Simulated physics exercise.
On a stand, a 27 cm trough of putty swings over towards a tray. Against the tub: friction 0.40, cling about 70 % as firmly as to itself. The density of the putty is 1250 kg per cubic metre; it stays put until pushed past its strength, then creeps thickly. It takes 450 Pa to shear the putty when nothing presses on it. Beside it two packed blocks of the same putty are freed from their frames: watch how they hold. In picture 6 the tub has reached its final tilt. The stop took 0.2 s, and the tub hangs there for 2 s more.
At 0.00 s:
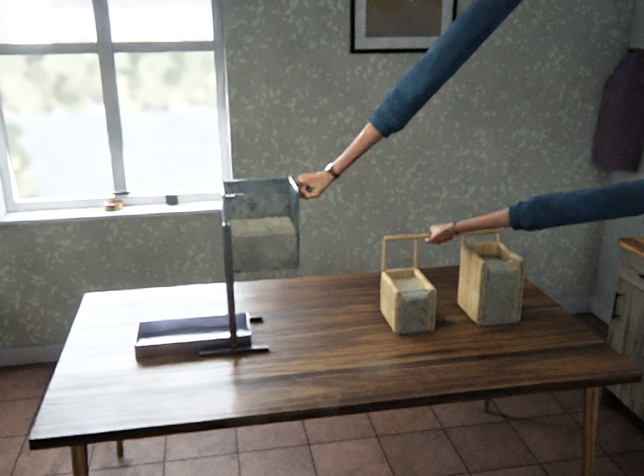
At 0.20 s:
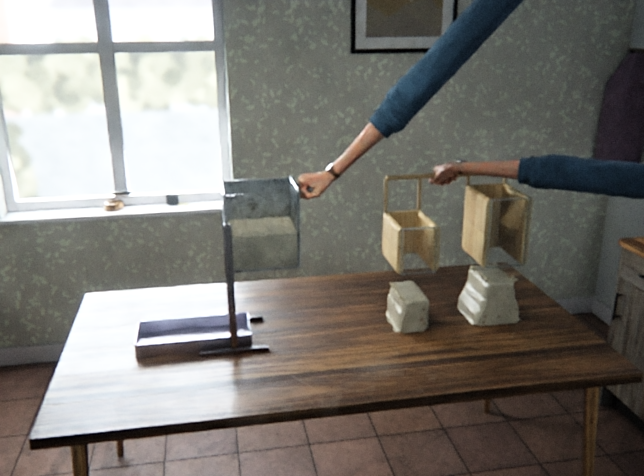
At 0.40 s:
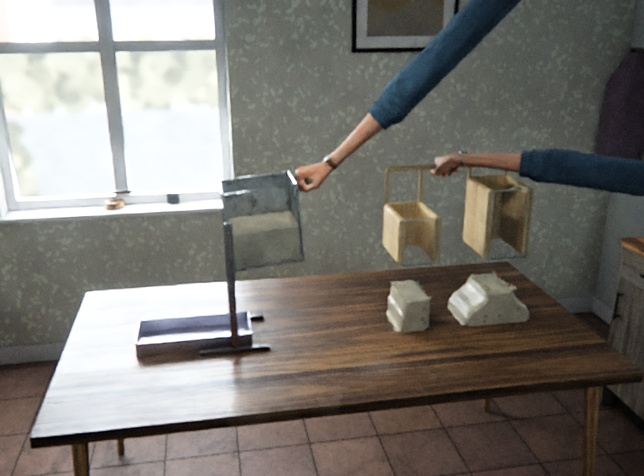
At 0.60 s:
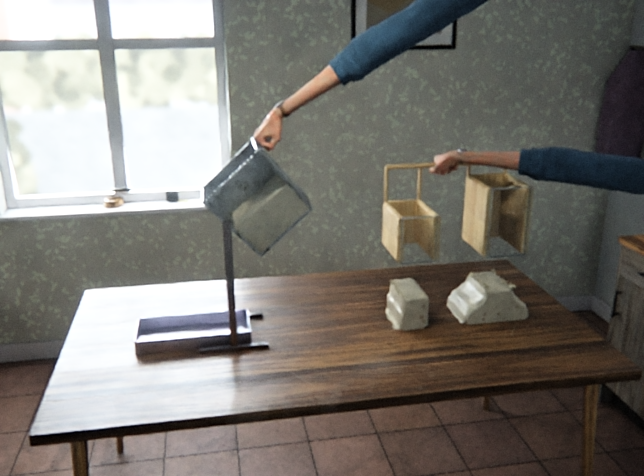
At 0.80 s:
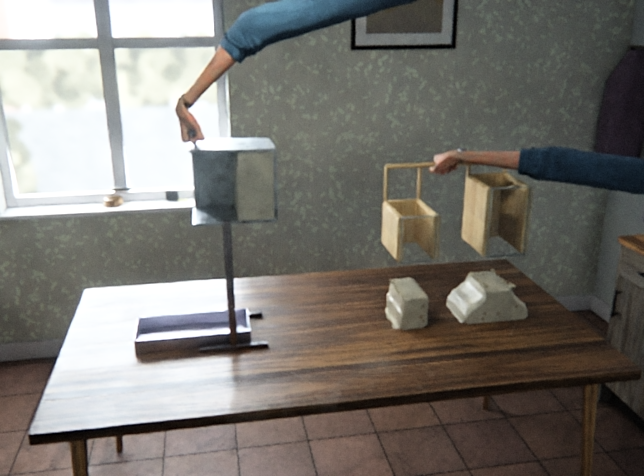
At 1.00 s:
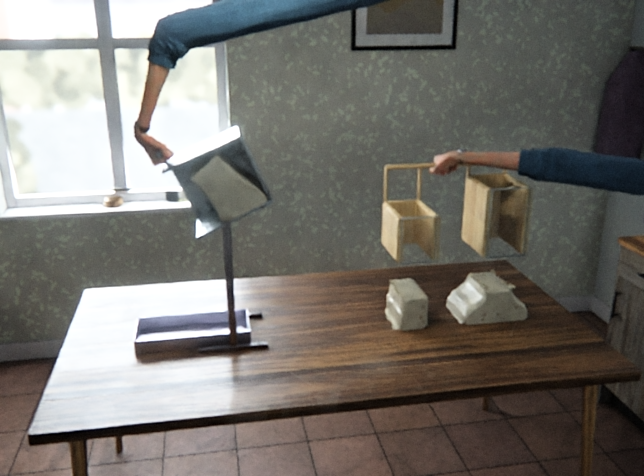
An arm tilts a putty tub leftward after another lifts wooden moulds off two sagging blocks.
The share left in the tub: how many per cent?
Expect roughly 0 %.
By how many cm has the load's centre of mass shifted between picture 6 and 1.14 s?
Roughly 12 cm.
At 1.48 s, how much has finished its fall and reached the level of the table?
Some 55 per cent.
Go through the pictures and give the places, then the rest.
The first picture shows handle-side rim at (297, 191), tilt 0 degrees; crest of the putty at (281, 233); block heights 14 cm, 22 cm (left to right).
The second picture shows handle-side rim at (297, 191), tilt 0 degrees; crest of the putty at (282, 233); block heights 14 cm, 18 cm (left to right).
The third picture shows handle-side rim at (295, 185), tilt 5 degrees; crest of the putty at (294, 227); block heights 13 cm, 14 cm (left to right).
The fourth picture shows handle-side rim at (256, 151), tilt 42 degrees; crest of the putty at (286, 186); block heights 13 cm, 14 cm (left to right).
The fifth picture shows handle-side rim at (190, 153), tilt 89 degrees; crest of the putty at (247, 153); block heights 13 cm, 14 cm (left to right).
The sixth picture shows handle-side rim at (164, 174), tilt 113 degrees; crest of the putty at (215, 157); block heights 13 cm, 14 cm (left to right).
After 1.14 s, the tub is at 113 degrees and holds 70 %.
After 1.31 s, the tub is at 113 degrees and holds 28 %.
After 1.48 s, the tub is at 113 degrees and holds 0 %.
After 1.65 s, the tub is at 113 degrees and holds 0 %.
After 3.00 s, the tub is at 113 degrees and holds 0 %.
